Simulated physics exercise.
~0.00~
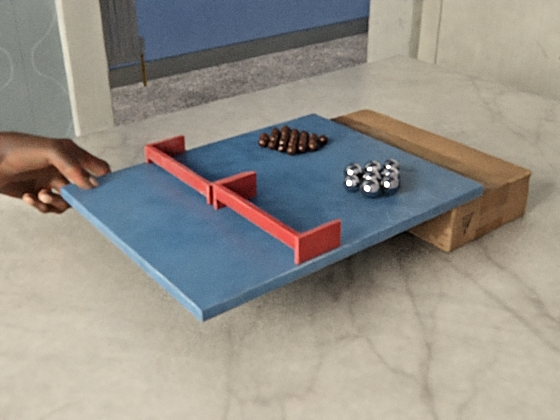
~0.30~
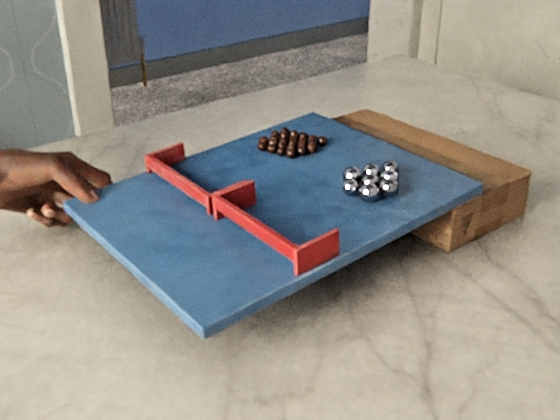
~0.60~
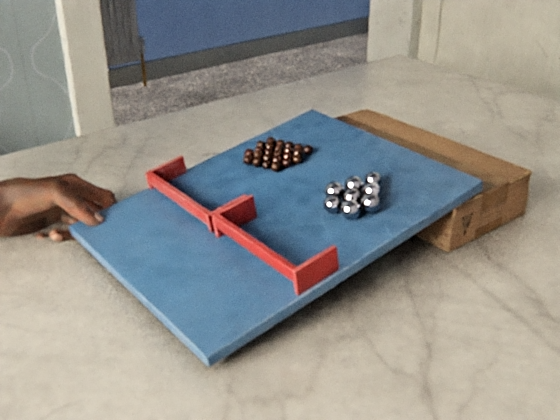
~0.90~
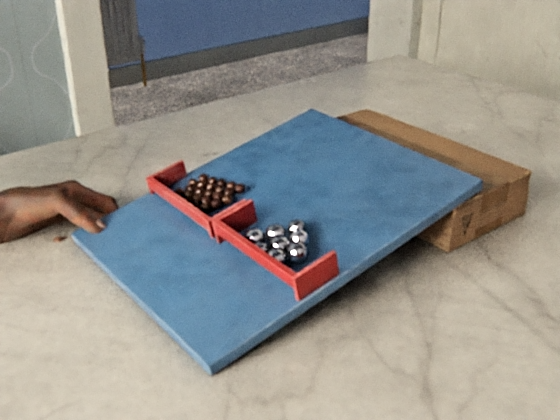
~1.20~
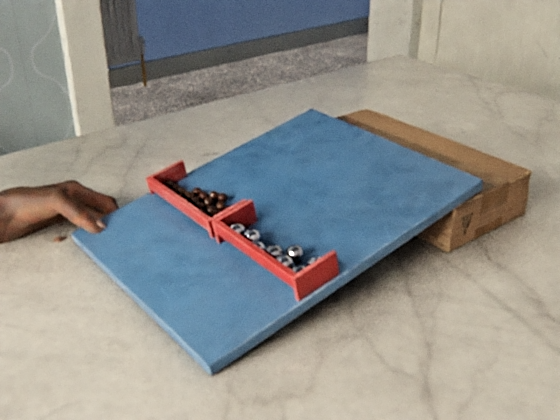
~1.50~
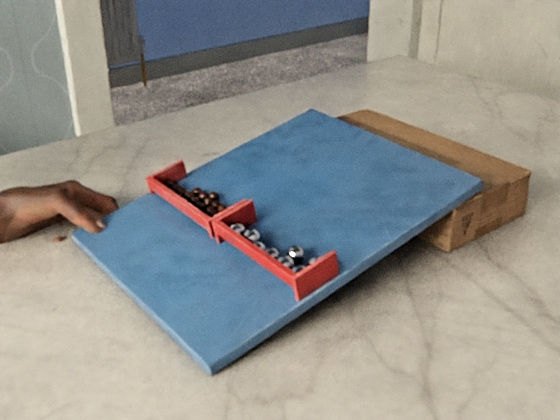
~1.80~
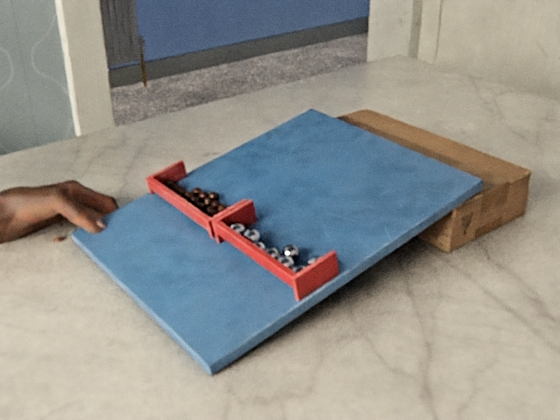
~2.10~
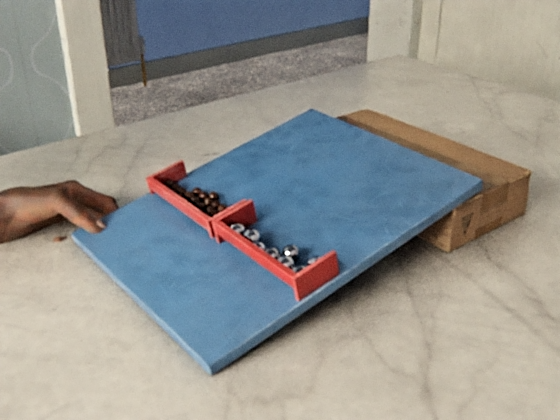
On a pale marble table, a hand lowered the free end of a blue board propped on a wooden block, and the brown beads and shiny silver balls slid down it until both groups came to rest against the red barriers.
